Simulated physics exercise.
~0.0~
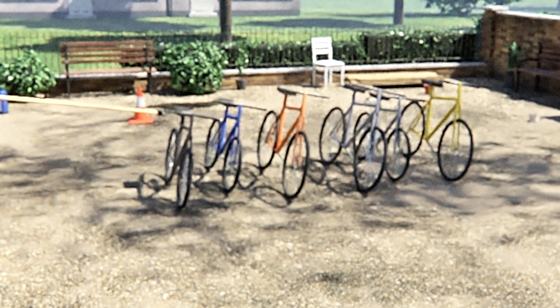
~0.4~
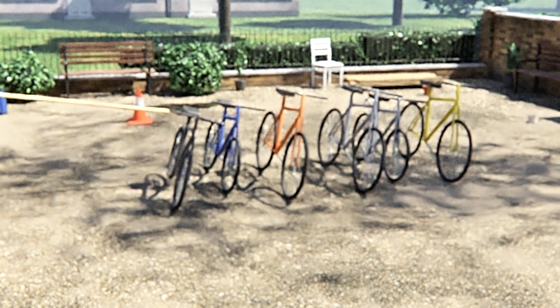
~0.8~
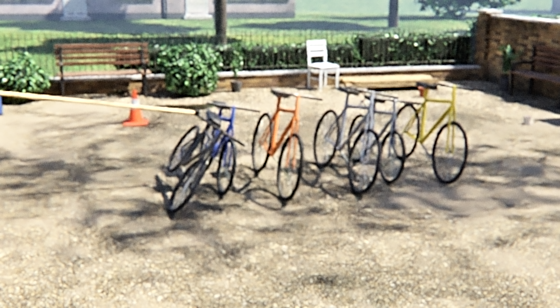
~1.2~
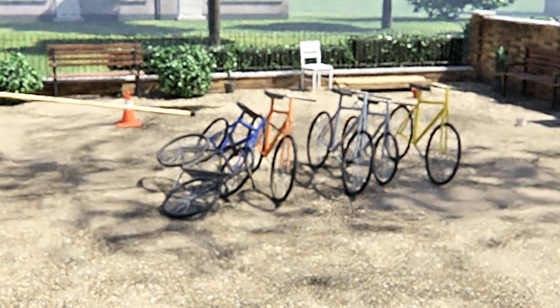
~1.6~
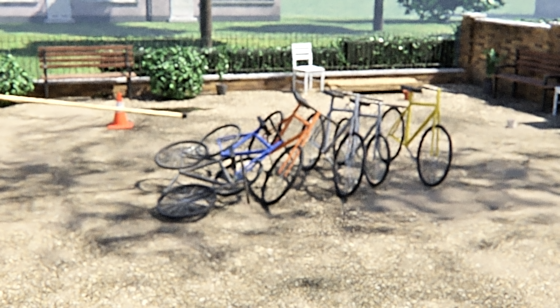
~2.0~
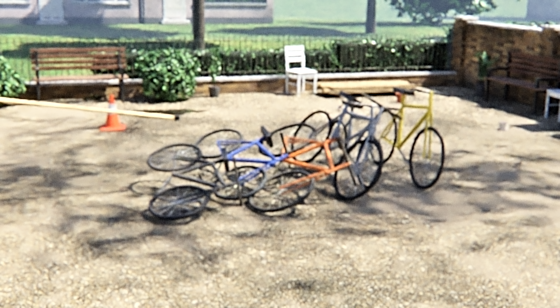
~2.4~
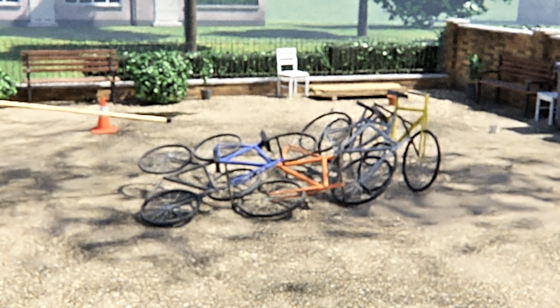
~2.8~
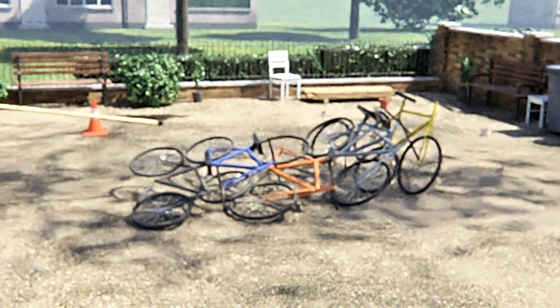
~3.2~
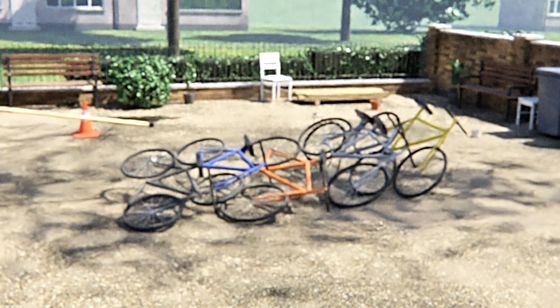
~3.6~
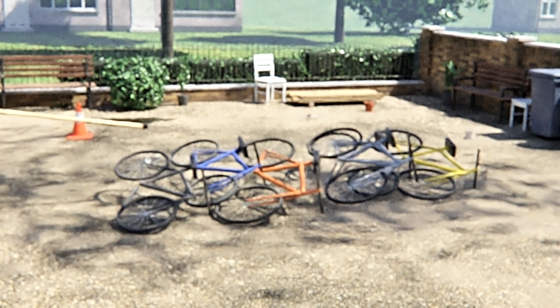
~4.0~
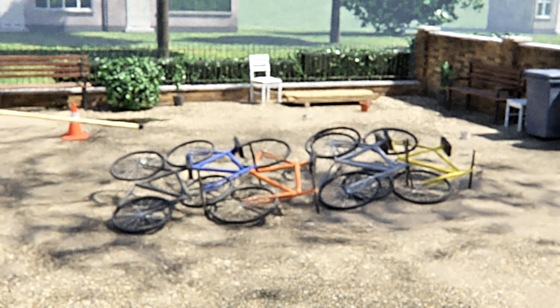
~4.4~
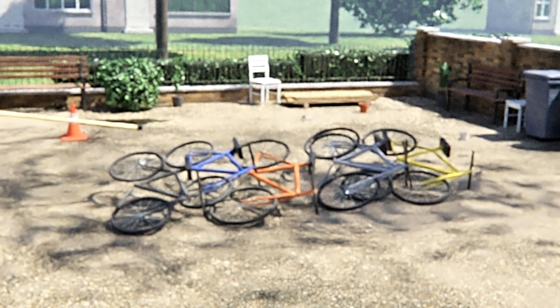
Row of parked bicycles in a sunny gravel yard toppling one after another from left to right until all lie flat.
